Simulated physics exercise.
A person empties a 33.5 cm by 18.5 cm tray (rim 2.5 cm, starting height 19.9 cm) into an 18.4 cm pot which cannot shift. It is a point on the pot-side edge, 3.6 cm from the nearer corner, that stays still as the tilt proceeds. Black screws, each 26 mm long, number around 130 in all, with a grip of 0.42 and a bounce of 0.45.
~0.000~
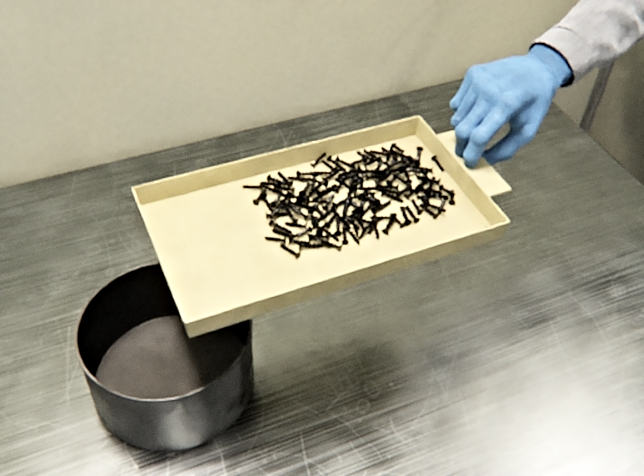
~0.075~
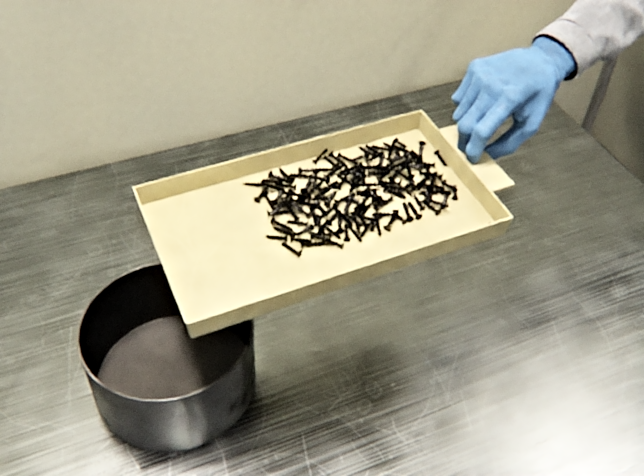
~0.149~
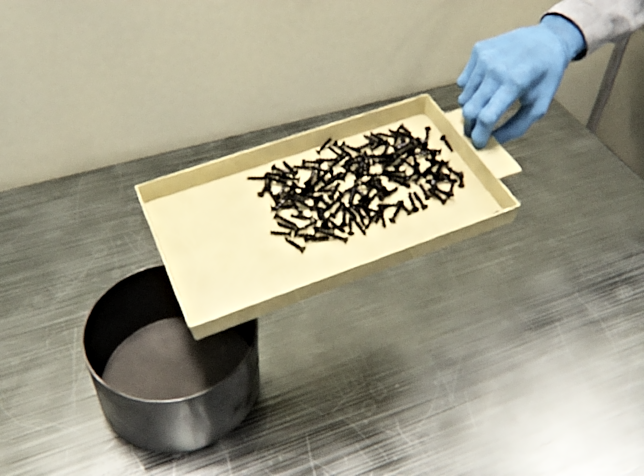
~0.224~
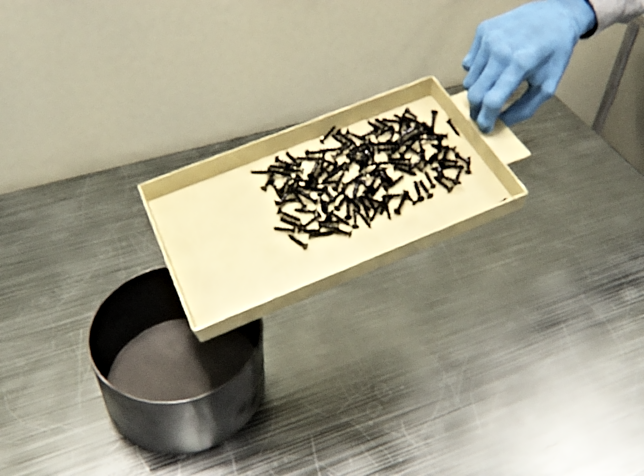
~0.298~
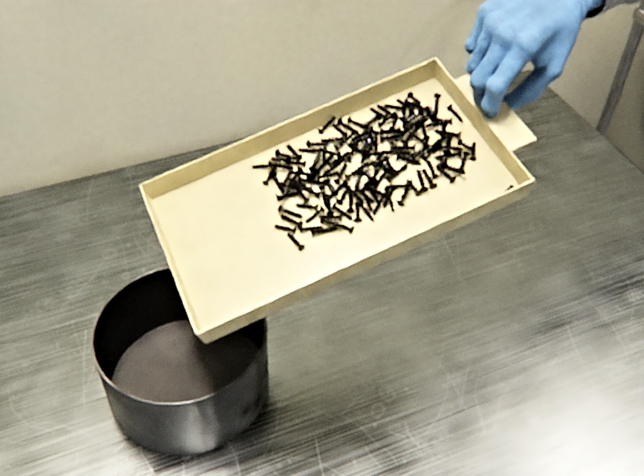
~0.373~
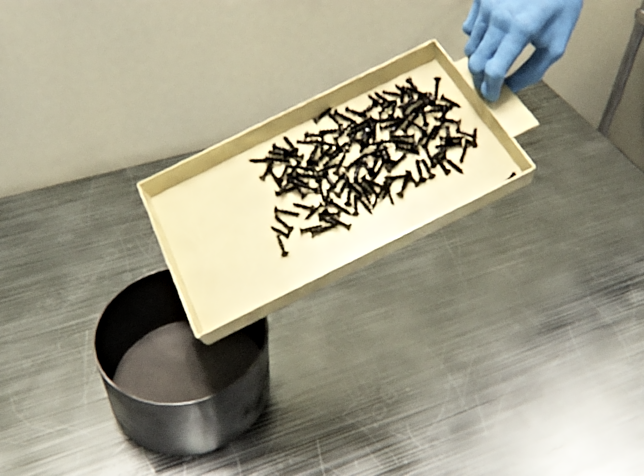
On a scratched metal table, a blue-gloved hand grips the right end of a shallow cream tray of black screws, its left end over a dark round pot. The hand raises that end steadily, slanting the tray down toward the pot, while the screws stay bunched and shift only slightly.
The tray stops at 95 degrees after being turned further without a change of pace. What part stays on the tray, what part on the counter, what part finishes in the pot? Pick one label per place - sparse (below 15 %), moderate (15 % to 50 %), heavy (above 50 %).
Left on the tray: Sparse; counter: Heavy; pot: Moderate.
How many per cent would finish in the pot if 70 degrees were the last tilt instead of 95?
Estimate: Roughly 10 percent.
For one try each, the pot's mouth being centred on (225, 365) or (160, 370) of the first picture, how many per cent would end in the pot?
I'd say close to 70 percent for the first spot and 95 percent for the second.
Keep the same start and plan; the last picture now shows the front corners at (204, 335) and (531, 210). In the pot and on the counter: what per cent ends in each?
Pot 0, counter 100.
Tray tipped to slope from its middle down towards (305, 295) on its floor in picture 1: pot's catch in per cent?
I'd estimate about 0 %.
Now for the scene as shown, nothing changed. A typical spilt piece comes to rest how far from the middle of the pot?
Roughly 14 cm from the centre.
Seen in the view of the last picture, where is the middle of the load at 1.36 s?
My estimate is roughly (184, 315).
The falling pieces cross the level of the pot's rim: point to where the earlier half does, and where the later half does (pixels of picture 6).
I'd mark about (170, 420) for the first half, then (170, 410) for the second.
Then, at 0.96 s, tilt 55 degrees; the tray holds 95 %, the pot 0 %.
Then, at 1.36 s, tilt 79 degrees; the tray holds 85 %, the pot 0 %.
After 1.83 s, tilt 95 degrees; the tray holds 15 %, the pot 20 %.
At rest (3.0 s), tray 5 %, counter 70 %, pot 30 %.
